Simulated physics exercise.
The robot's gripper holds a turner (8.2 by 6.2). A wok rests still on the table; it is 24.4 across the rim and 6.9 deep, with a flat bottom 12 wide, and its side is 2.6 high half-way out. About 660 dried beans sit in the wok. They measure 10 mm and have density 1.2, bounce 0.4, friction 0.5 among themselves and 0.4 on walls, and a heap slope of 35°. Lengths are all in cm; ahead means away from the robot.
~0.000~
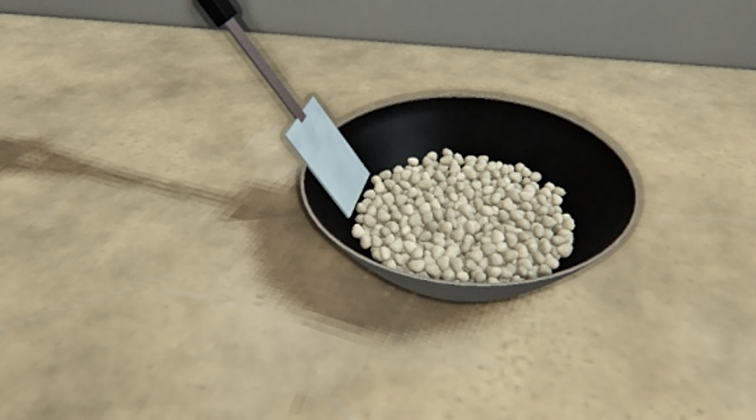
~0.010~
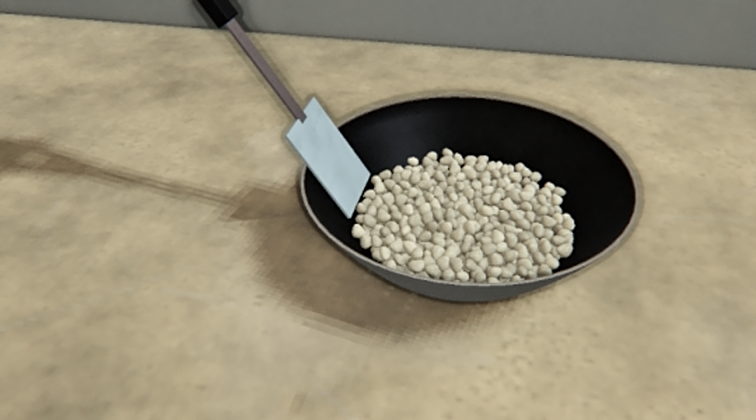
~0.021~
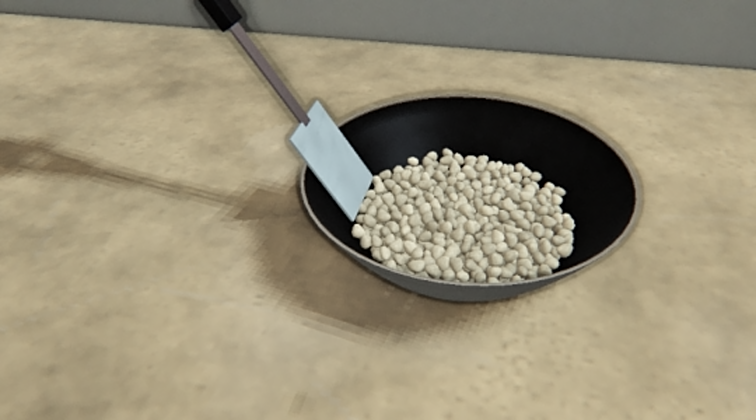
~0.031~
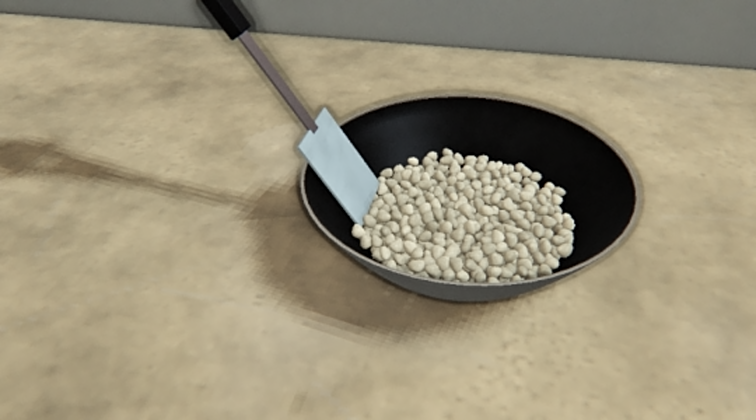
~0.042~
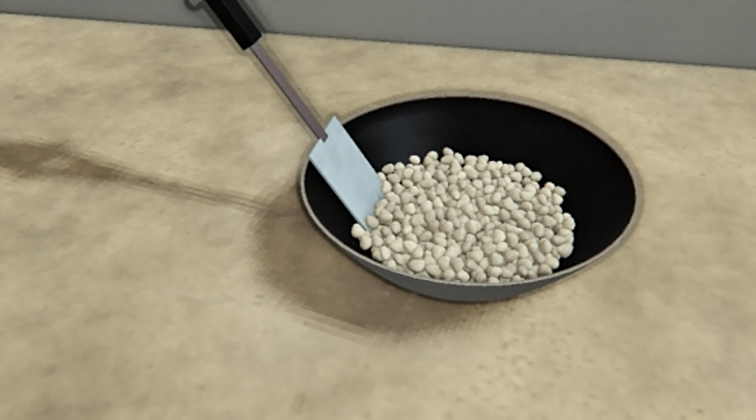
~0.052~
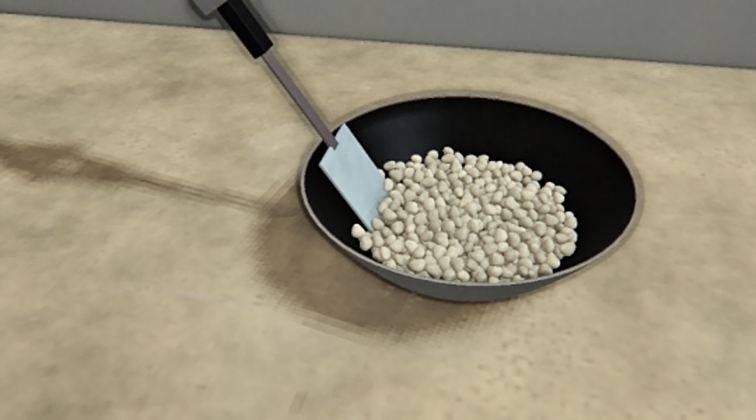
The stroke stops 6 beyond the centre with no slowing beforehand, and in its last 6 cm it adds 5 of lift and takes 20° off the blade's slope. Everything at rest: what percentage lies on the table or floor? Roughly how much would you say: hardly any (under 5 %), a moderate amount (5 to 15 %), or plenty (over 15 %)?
I'd say a moderate amount.
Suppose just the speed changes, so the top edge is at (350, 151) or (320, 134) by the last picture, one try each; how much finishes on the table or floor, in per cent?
Try one roughly 20 per cent; try two roughly 0 per cent.
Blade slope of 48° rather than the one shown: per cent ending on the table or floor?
In that case, around 10 percent would end up on the table or floor.
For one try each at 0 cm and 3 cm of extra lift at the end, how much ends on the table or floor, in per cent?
First try about 5 %, second try about 5 %.
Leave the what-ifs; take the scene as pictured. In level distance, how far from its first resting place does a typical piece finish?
3 cm.
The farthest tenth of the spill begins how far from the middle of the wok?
That's near 30 cm.
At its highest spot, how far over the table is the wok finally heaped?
It reaches roughly 7.5 cm.
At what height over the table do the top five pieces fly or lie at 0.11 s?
About 5 cm.
After 0.11 s, sloping 57°, highest piece 5 above the table; 660 in the wok.
After 0.16 s, sloping 49°, highest piece 7 above the table; 660 in the wok.
After 0.39 s, sloping 37°, highest piece 8 above the table; 600 in the wok, 42 on the table or floor, 18 on the blade or in flight.
After 1.44 s, sloping 37°, highest piece 7 above the table; 600 in the wok, 60 on the table or floor.
At rest, 600 in the wok, 60 on the table or floor. That is 9 % on the table or floor.
